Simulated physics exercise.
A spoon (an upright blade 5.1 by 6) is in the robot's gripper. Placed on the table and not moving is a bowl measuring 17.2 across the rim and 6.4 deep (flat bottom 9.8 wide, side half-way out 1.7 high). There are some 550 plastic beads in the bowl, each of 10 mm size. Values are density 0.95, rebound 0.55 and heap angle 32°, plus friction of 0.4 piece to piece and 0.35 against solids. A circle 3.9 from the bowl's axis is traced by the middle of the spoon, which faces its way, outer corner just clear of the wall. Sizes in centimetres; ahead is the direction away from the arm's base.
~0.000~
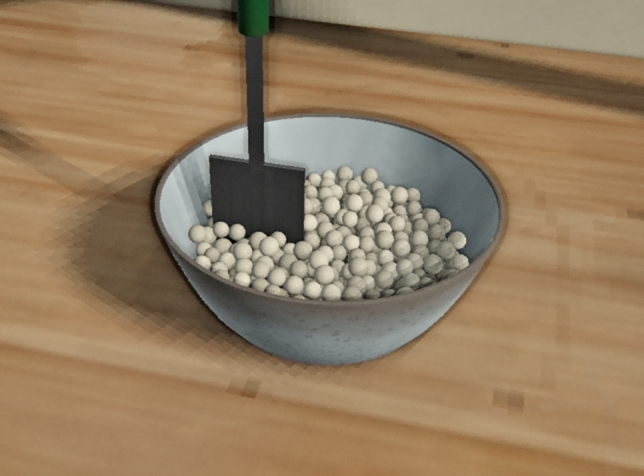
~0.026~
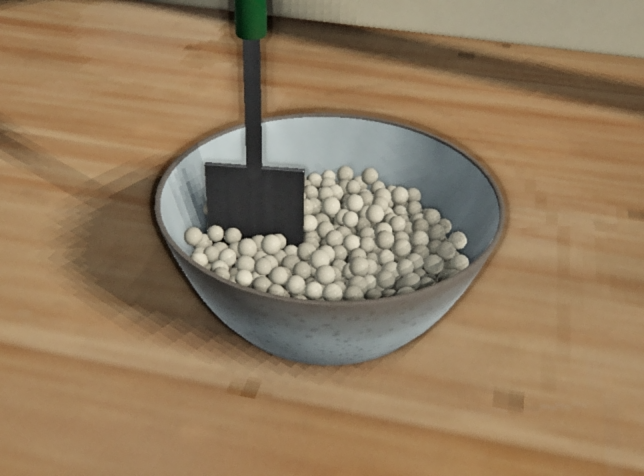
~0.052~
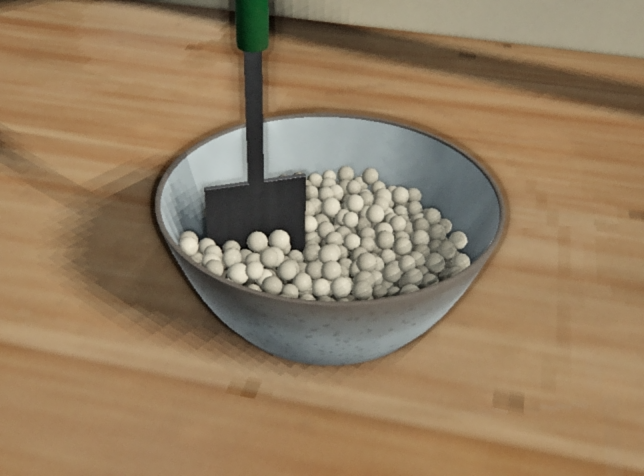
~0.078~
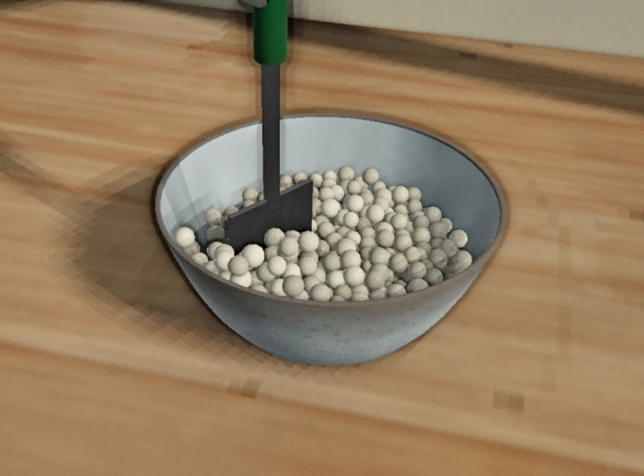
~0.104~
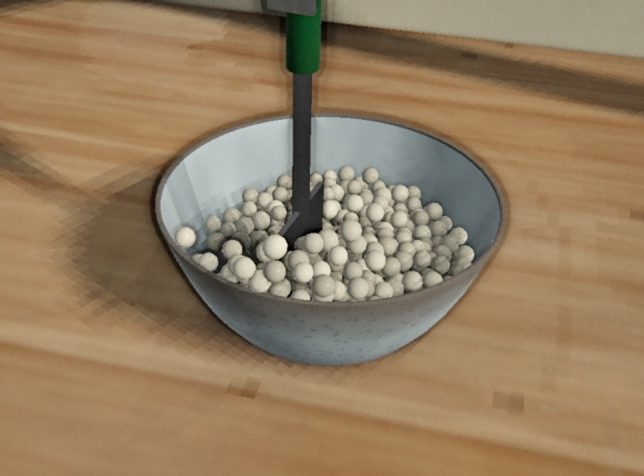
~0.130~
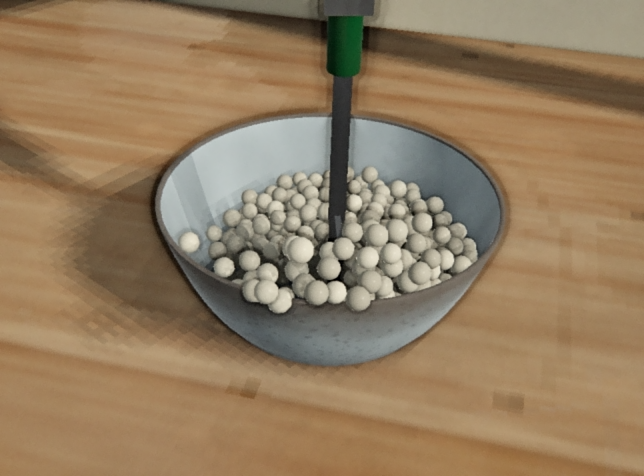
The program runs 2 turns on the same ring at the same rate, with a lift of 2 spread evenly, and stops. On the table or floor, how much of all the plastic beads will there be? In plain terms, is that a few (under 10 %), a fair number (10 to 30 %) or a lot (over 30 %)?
A lot, over 30 %.
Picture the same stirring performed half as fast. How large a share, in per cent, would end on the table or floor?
15 per cent.
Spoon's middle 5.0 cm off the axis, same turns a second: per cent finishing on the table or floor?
That would give close to 0 per cent.
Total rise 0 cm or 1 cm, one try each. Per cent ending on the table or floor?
Close to 60 percent and close to 45 percent.
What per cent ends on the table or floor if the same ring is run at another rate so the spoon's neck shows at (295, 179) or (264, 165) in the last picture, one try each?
Some 25 and 10 per cent respectively.
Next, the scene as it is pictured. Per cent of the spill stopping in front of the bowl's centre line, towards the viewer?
About 40 per cent.
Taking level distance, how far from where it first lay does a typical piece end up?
Around 10 cm.
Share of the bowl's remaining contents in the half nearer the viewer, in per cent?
Roughly 50 per cent.
After 0.37 s, 344° round, highest piece 10 above the table; 395 in the bowl, 86 on the table or floor, 68 in flight or on the tool.
After 0.62 s, 222° round, highest piece 8 above the table; 336 in the bowl, 198 on the table or floor, 15 in flight or on the tool.
After 0.94 s, 0° round, highest piece 4 above the table; 332 in the bowl, 217 on the table or floor.
After 1.64 s, 0° round, highest piece 4 above the table; 332 in the bowl, 217 on the table or floor.
At rest, 332 in the bowl, 217 on the table or floor. That is 40 % on the table or floor.
